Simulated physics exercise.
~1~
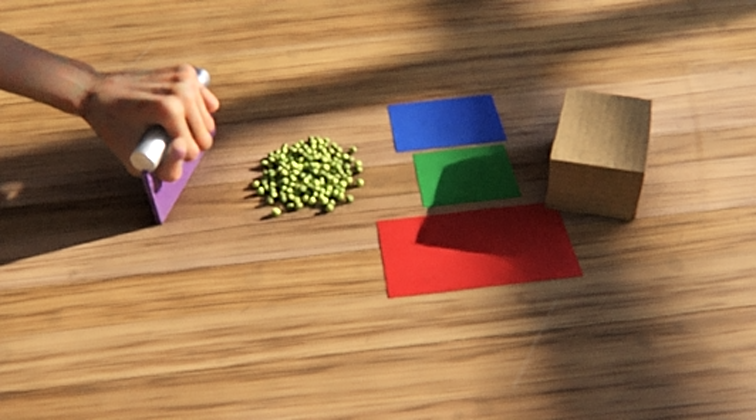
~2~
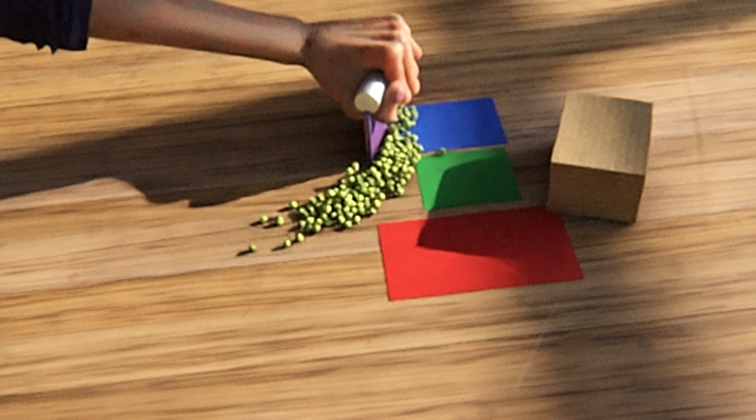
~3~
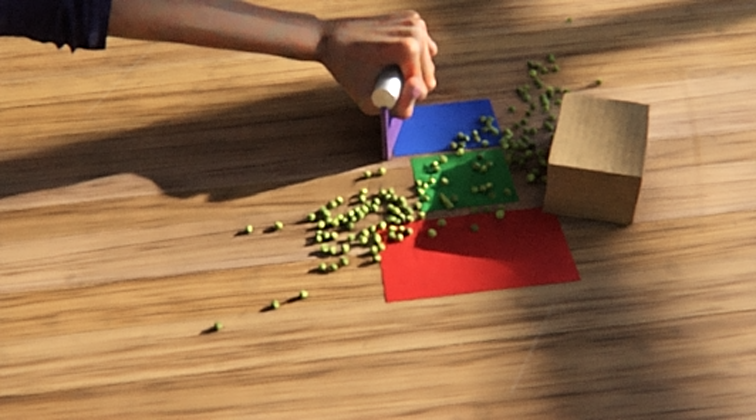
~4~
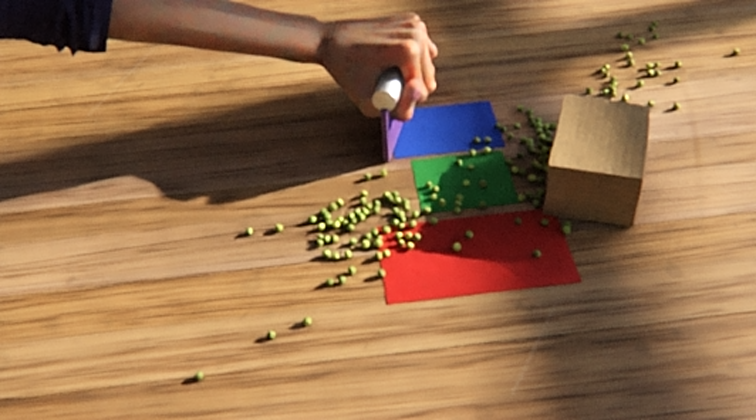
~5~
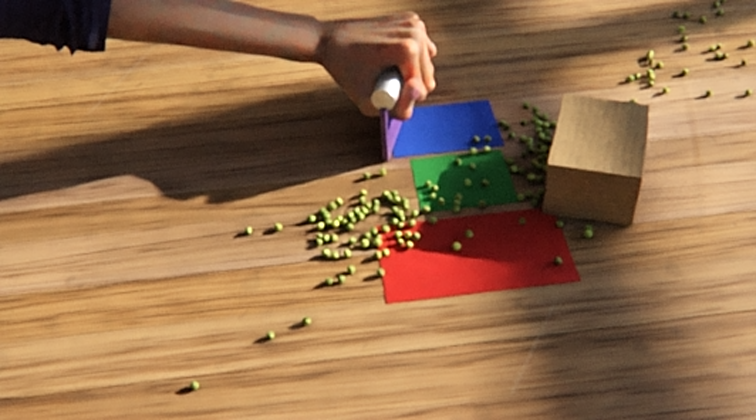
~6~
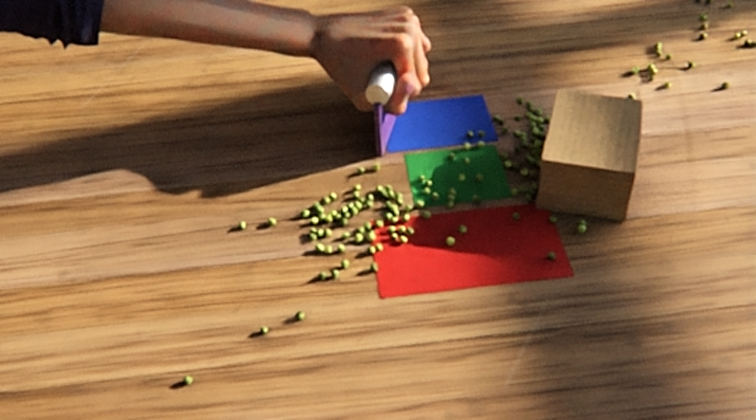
A hand reaching in from the left grips the white handle of a purple scraper on a sunlit wooden surface, seen from above at an angle. To its right lie a heap of green peas, then blue, green and red sheets, with a wooden block beyond them. The scraper sweeps right, pushing the peas into a slanting band beside the sheets, then stops at the blue sheet's left edge. Peas scatter onward across the sheets, some gathering against the block and others rolling past it toward the upper right. Finally the hand stays put, with most peas resting off the sheets and the block unmoved.
